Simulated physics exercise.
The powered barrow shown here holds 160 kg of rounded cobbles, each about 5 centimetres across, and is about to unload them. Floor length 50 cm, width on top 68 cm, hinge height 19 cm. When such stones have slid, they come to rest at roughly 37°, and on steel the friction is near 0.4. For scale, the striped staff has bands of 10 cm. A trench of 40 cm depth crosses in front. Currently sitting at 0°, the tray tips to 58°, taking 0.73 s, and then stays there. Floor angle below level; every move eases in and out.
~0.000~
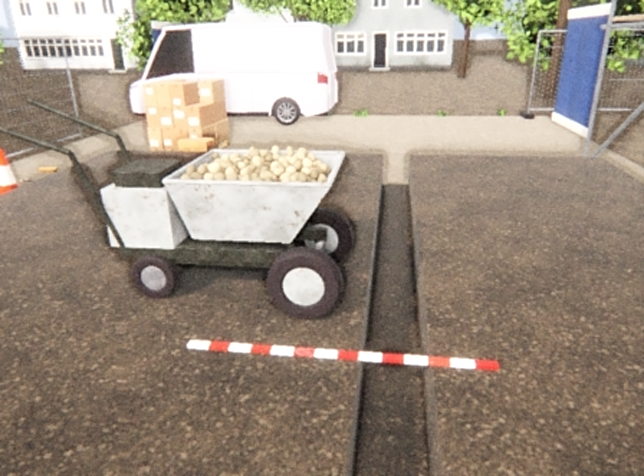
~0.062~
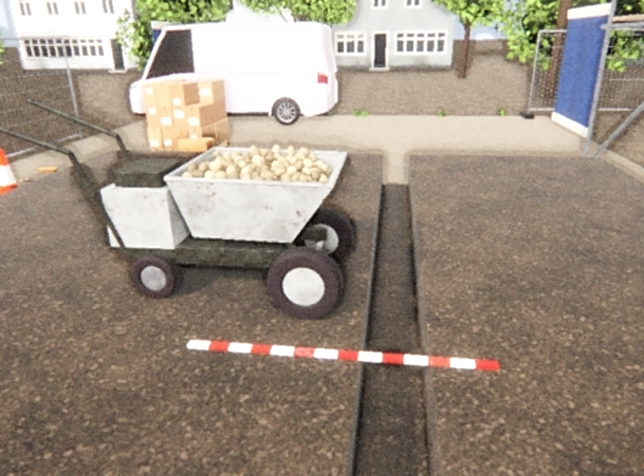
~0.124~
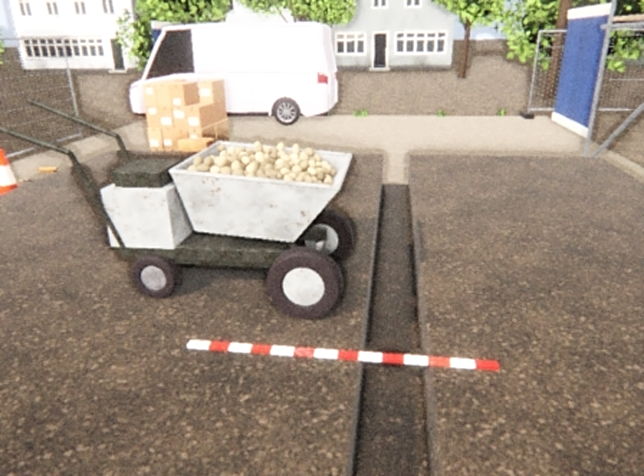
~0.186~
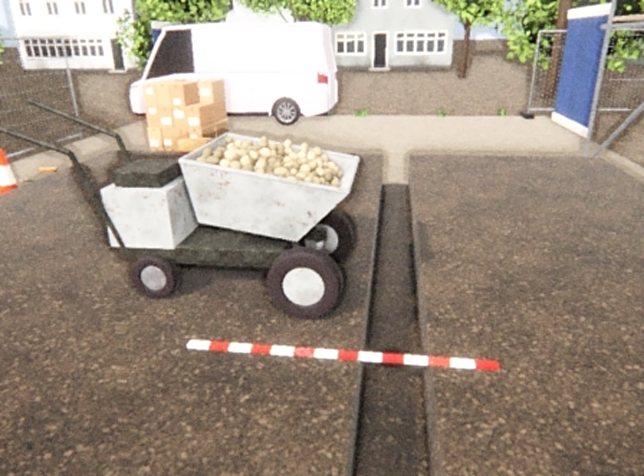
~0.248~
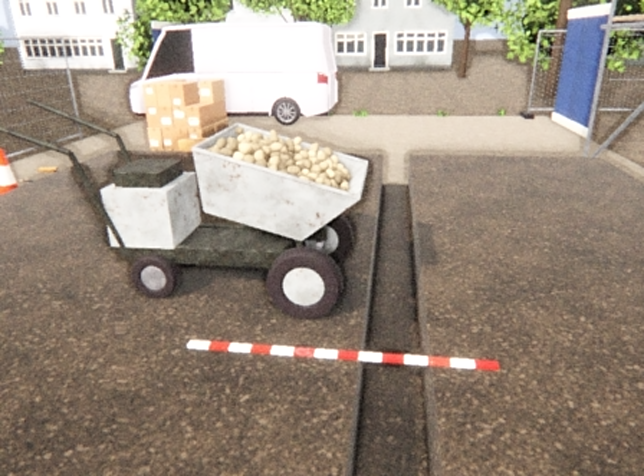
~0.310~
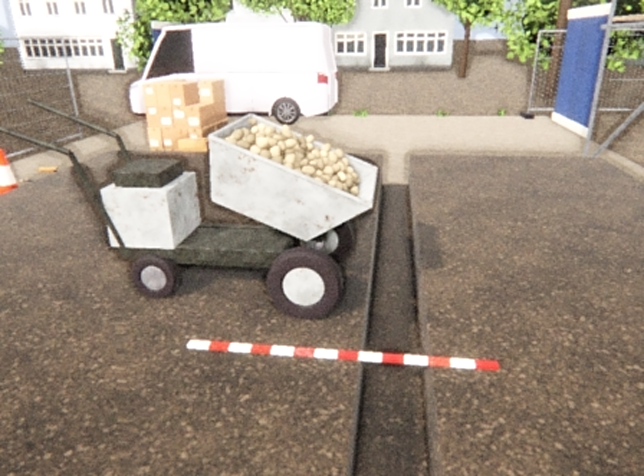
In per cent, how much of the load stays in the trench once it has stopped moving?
I would say about 16 per cent.
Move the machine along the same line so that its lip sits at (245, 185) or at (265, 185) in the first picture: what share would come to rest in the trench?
Roughly 45 in a hundred, then 50 in a hundred.
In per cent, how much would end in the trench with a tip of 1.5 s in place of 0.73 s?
Probably about 20 in a hundred.
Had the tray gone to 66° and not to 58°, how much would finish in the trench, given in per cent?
In that case around 25 percent.
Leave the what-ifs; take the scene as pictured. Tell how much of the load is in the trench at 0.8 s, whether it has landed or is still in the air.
By that point it's something like 5 in a hundred.
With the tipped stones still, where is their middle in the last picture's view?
Resting centre: About (461, 293).
After 0.6 s the floor is at 49°; 100 % in the tray; the foremost stones are at (388, 212).
After 0.8 s the floor is at 58°; 88 % in the tray, 3 % in the trench, 8 % past the trench; the foremost stones are at (457, 264).
After 1.2 s the floor is at 58°; 59 % in the tray, 4 % in the trench, 38 % past the trench; the foremost stones are at (584, 315).
After 3.1 s the floor is at 58°; 42 % in the tray, 16 % in the trench, 42 % past the trench; the foremost stones are past the picture's edge.
